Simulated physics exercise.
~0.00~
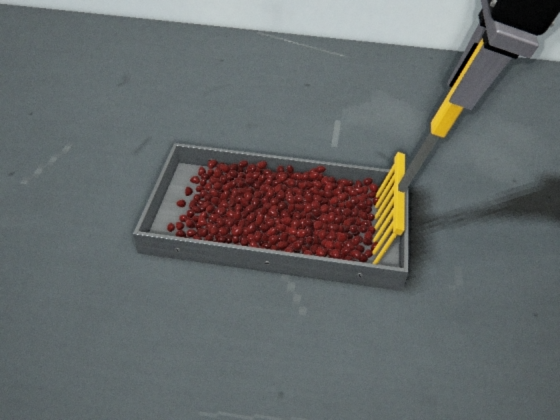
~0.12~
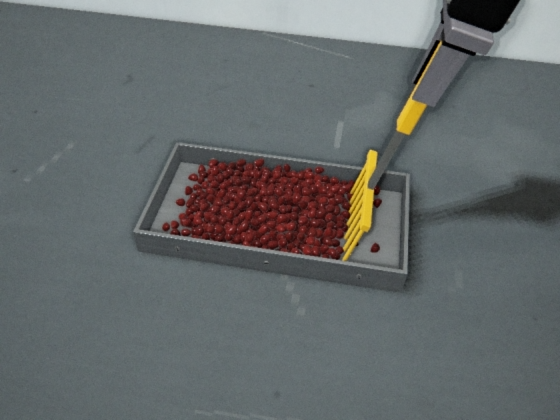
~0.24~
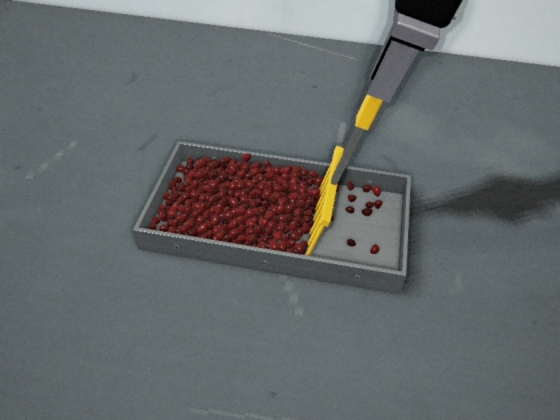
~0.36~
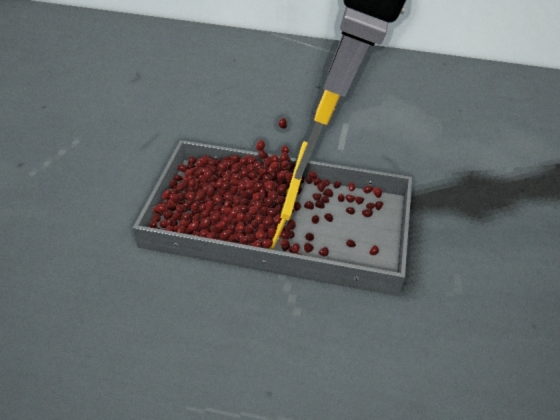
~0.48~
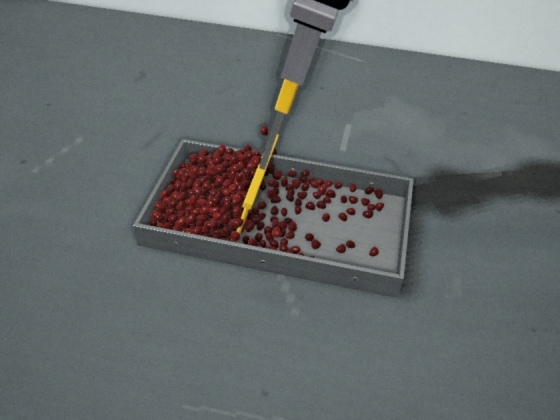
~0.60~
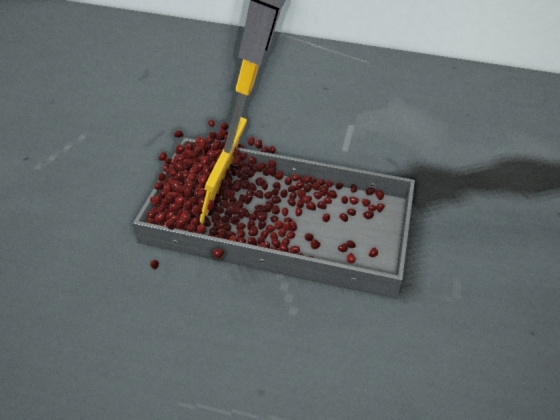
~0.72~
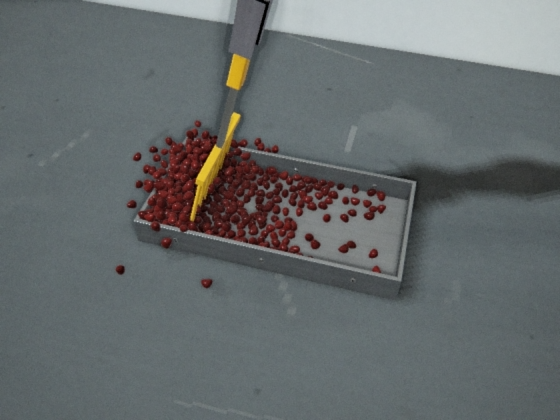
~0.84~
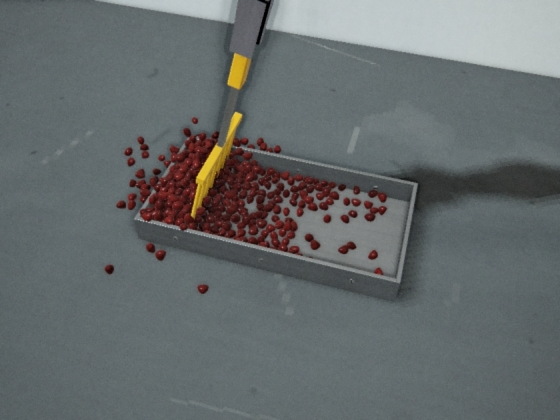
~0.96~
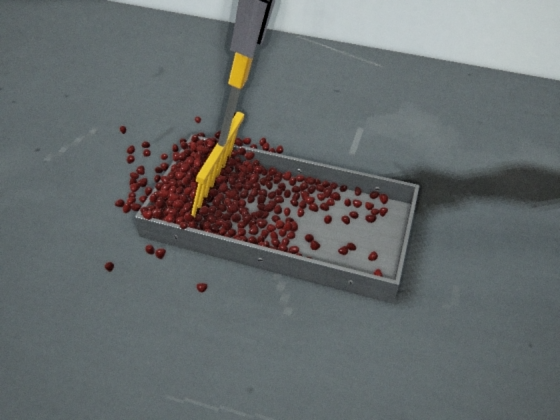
A yellow rake pushes red beans left across a gray tray, spilling some outside.
